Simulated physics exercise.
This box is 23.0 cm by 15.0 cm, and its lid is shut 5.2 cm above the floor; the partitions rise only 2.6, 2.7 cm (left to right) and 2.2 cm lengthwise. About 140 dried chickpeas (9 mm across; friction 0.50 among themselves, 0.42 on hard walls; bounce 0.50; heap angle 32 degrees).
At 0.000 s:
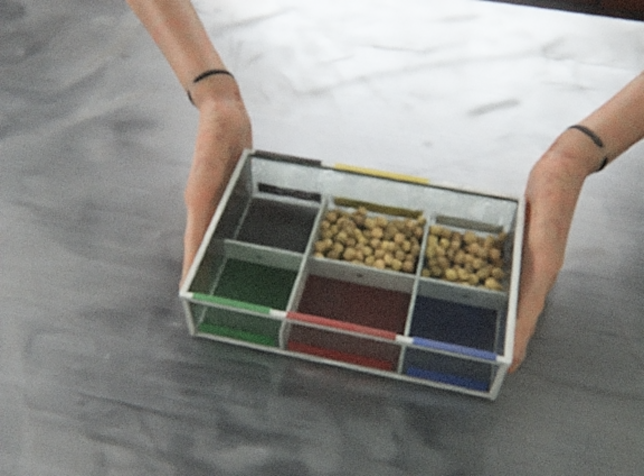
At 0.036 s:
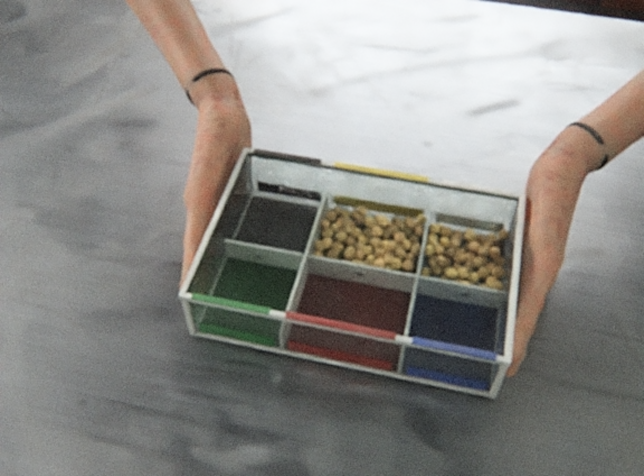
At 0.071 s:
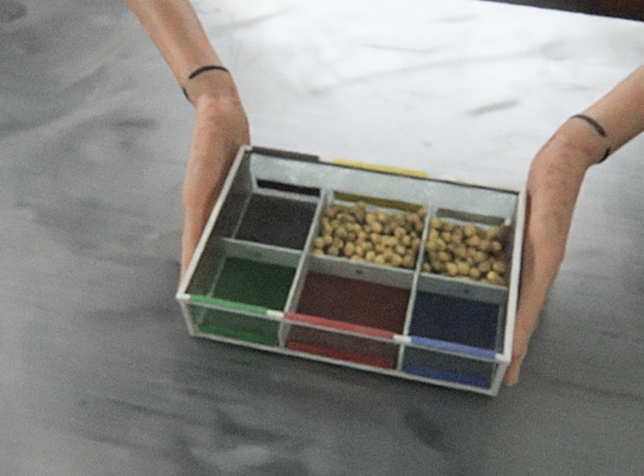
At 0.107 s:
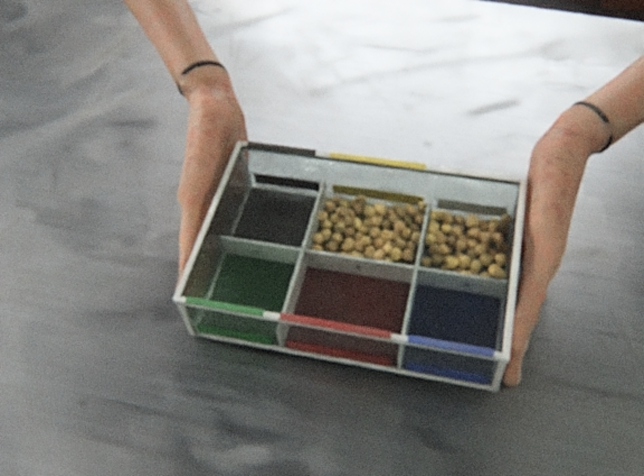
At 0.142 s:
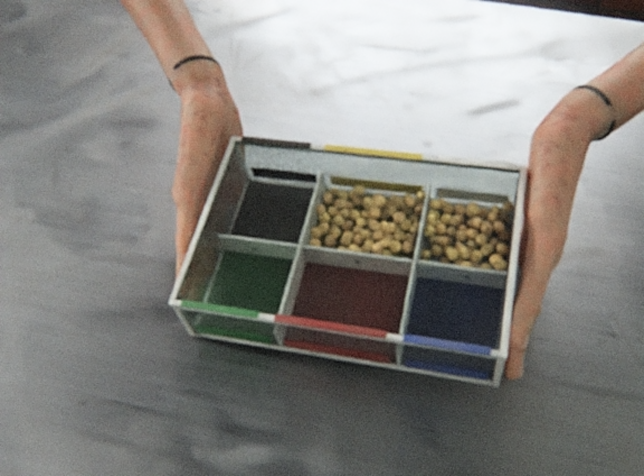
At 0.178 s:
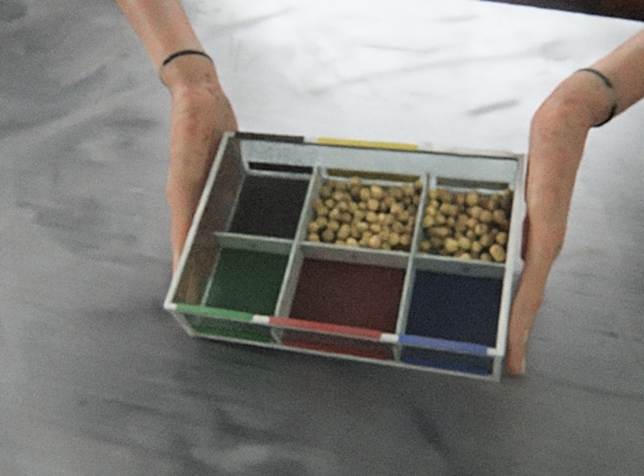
Two hands slightly tilting a clear box with coloured compartments, the round beans inside staying in the two compartments at back right.
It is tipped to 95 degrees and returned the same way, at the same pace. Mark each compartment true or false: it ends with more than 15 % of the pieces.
Red: True, blue: False, green: True, yellow: False, white: False, black: False.
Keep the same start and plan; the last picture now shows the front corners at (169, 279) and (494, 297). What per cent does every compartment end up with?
Each compartment ends with this per cent: Red 0, blue 0, green 0, yellow 20, white 5 and black 70.
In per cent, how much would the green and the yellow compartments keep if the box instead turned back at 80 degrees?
The green compartment would get 30 per cent and the yellow one 30 per cent.
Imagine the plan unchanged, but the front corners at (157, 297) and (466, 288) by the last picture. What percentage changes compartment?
That would be some 95 in a hundred.
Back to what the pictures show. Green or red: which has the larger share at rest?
The green compartment ends up with more.
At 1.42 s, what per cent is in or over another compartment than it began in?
I'd say around 90 per cent.
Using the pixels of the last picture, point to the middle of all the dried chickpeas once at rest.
About (263, 320).
After 0.92 s, tilt 95 degrees; red 5 %, green 10 %, yellow 50 %, white 35 %.
Then, at 1.42 s, tilt 42 degrees; red 30 %, green 60 %, yellow 5 %, white 5 %.
Then, at 1.98 s, tilt 0 degrees; red 30 %, green 60 %, yellow 5 %, white 5 %.
At rest (2.4 s), red 30 %, blue 0 %, green 60 %, yellow 5 %, white 5 %, black 0 %.
